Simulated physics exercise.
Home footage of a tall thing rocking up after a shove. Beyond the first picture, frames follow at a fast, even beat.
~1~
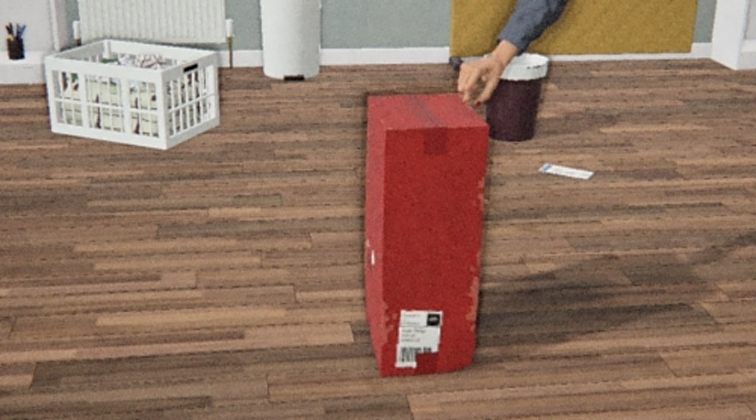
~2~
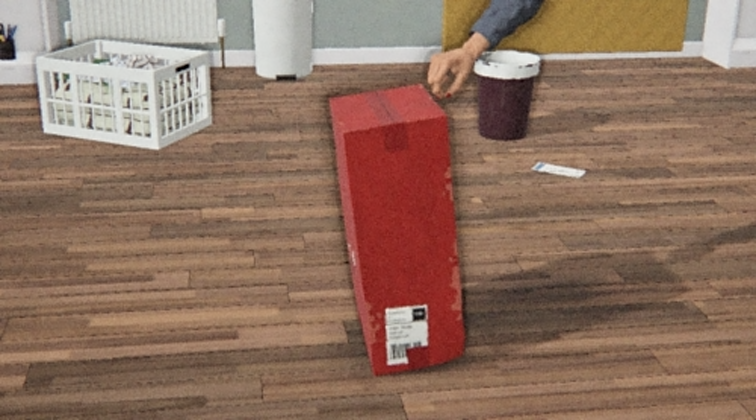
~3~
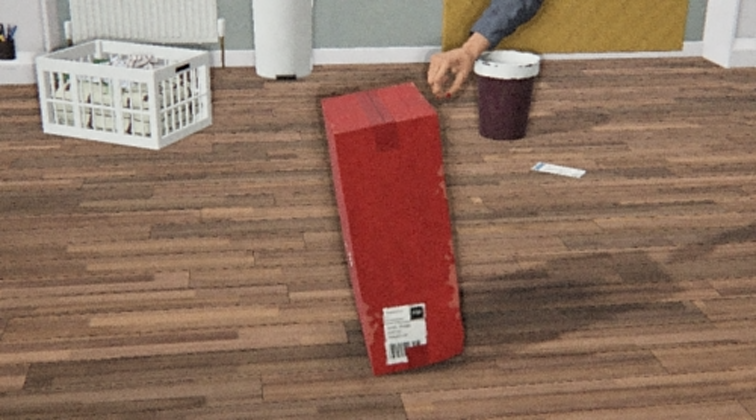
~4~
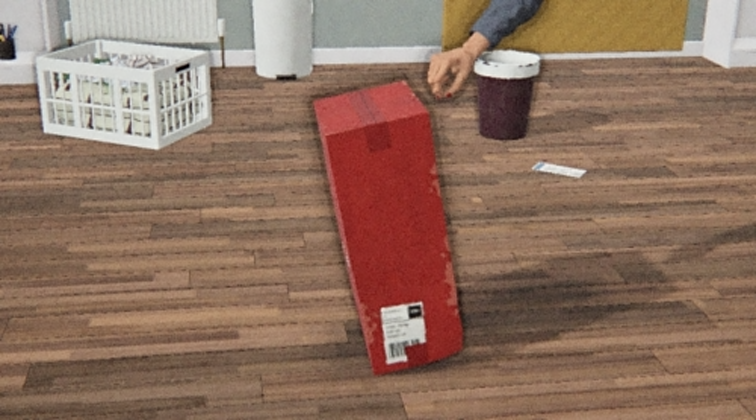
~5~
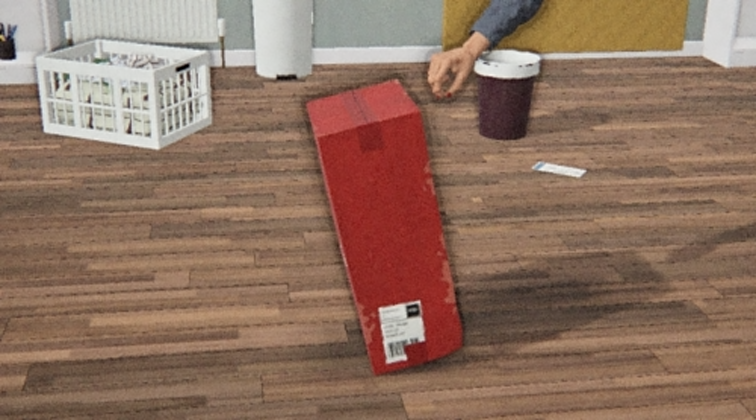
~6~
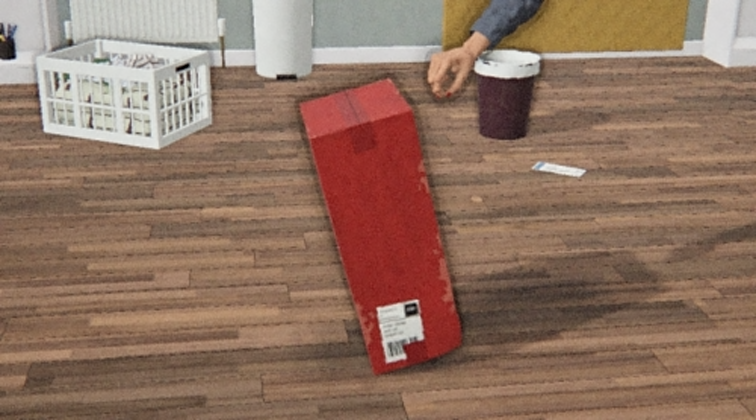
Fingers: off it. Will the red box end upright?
Tipped over.
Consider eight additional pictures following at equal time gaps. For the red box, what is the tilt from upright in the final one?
My guess is near 25° off upright.
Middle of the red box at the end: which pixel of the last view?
Around (239, 313).
Then, 0.26 s past the last view, red box 31° off upright near (341, 229).
Then, 0.46 s past the last view, red box 54° off upright near (291, 250).
Then, 0.56 s past the last view, red box 75° off upright near (256, 283).
Finally, the red box goes down on its side, near (239, 313).
